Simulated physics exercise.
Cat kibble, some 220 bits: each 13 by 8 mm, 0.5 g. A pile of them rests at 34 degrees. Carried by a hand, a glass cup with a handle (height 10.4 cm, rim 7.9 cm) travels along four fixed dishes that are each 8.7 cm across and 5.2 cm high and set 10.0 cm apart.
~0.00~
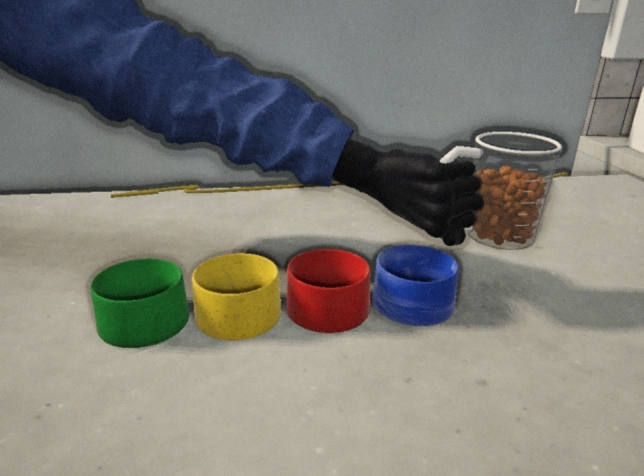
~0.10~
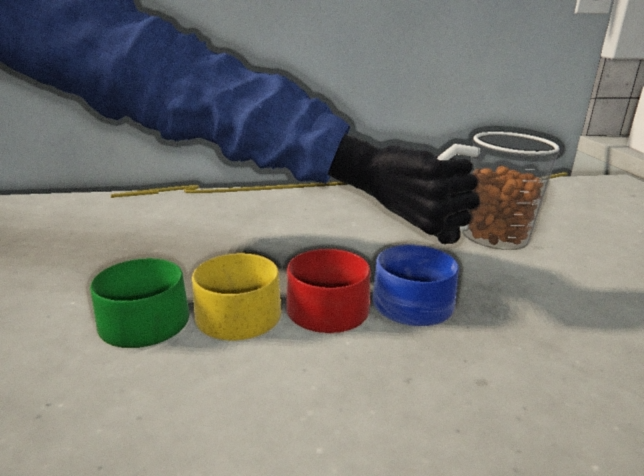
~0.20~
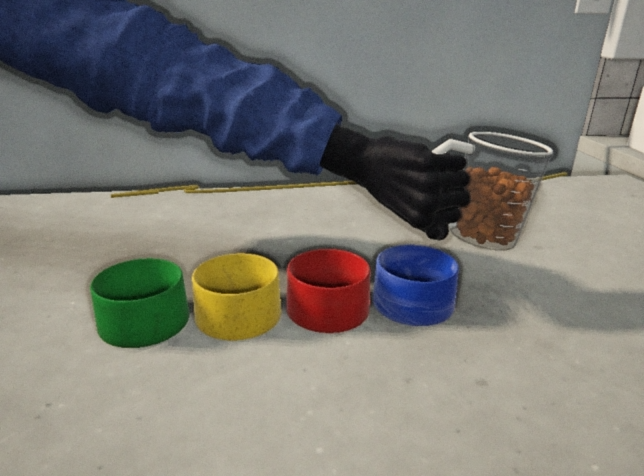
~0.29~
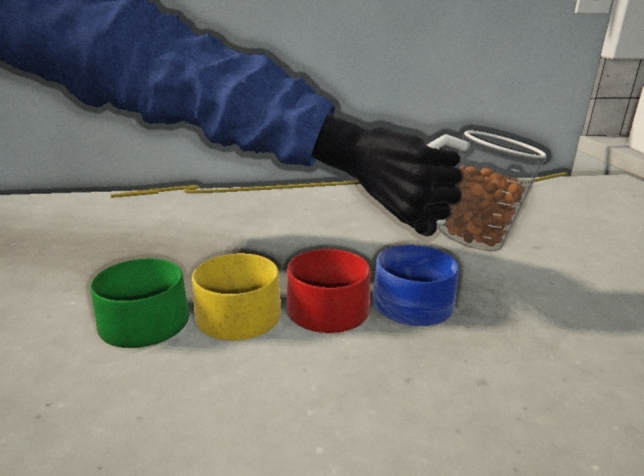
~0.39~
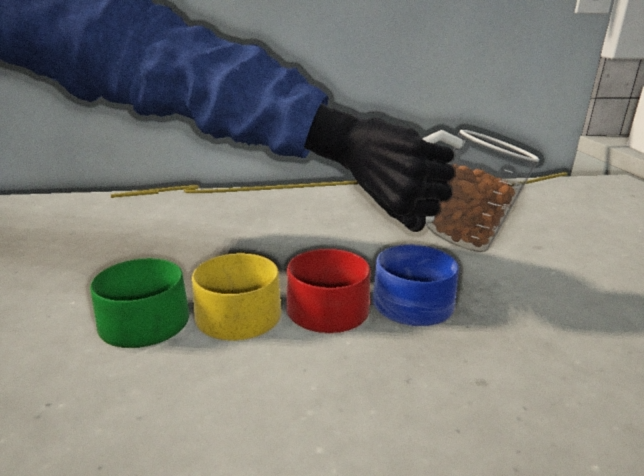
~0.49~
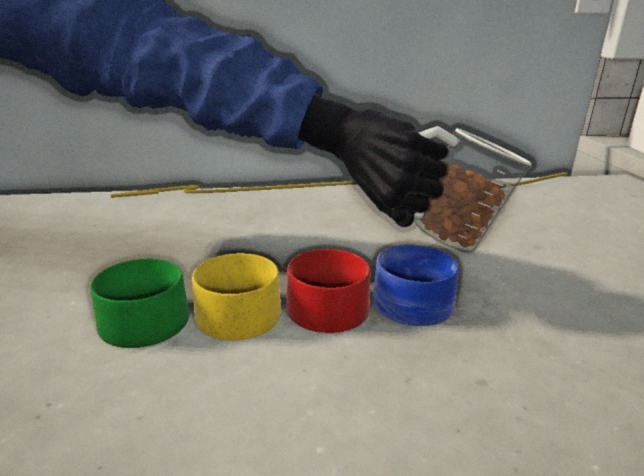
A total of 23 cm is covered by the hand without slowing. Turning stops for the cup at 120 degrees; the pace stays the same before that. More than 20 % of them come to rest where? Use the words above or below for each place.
Red dish: Above; blue dish: Below; green dish: Below; yellow dish: Below; counter: Below.
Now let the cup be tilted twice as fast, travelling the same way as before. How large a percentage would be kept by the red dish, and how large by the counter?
The red dish would get 0 and the counter 10.
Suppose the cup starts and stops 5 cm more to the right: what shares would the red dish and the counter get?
I'd expect red at 0 and the counter at 40.
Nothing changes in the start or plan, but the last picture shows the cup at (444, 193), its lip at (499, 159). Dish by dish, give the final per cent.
Dish by dish: Red 100 per cent, blue 0 per cent, green 0 per cent, yellow 0 per cent.
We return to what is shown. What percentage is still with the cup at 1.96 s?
I'd put it at roughly 100 per cent.
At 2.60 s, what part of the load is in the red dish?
I'd say around 65 per cent.
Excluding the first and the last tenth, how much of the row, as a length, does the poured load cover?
That stretch measures near 5 centimetres.
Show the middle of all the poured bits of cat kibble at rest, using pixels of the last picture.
Roughly pixel (333, 285).
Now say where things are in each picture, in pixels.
Cup at (509, 191), tilt 0 degrees, lip at (554, 142), moved 0.0 cm; middle of the pieces at (507, 203); blue dish at (417, 263); red dish at (329, 268); yellow dish at (236, 273); green dish at (138, 279), in the first picture.
Cup at (505, 191), tilt 2 degrees, lip at (551, 143), moved 0.4 cm; middle of the pieces at (502, 203), in the second picture.
Cup at (496, 191), tilt 7 degrees, lip at (545, 147), moved 1.5 cm; middle of the pieces at (492, 204), in the third picture.
Cup at (487, 192), tilt 12 degrees, lip at (538, 151), moved 2.5 cm; middle of the pieces at (482, 204), in the fourth picture.
Cup at (477, 192), tilt 17 degrees, lip at (531, 156), moved 3.5 cm; middle of the pieces at (472, 204), in the fifth picture.
Cup at (468, 192), tilt 22 degrees, lip at (524, 160), moved 4.6 cm; middle of the pieces at (462, 204); blue dish at (417, 263); red dish at (329, 268); yellow dish at (236, 273); green dish at (138, 279). Its pace works out near 50 degrees a second; the hand travels 11 cm a second, in the sixth picture.
Then, at 1.37 s, tilt 67 degrees; cup holds 100 %.
After 1.96 s, tilt 98 degrees; cup holds 100 %.
Then, at 2.60 s, tilt 120 degrees; cup holds 30 %, red 65 %.
By 3.5 s all is still; red 95 %, blue 0 %, green 0 %, yellow 0 %, counter 5 %.
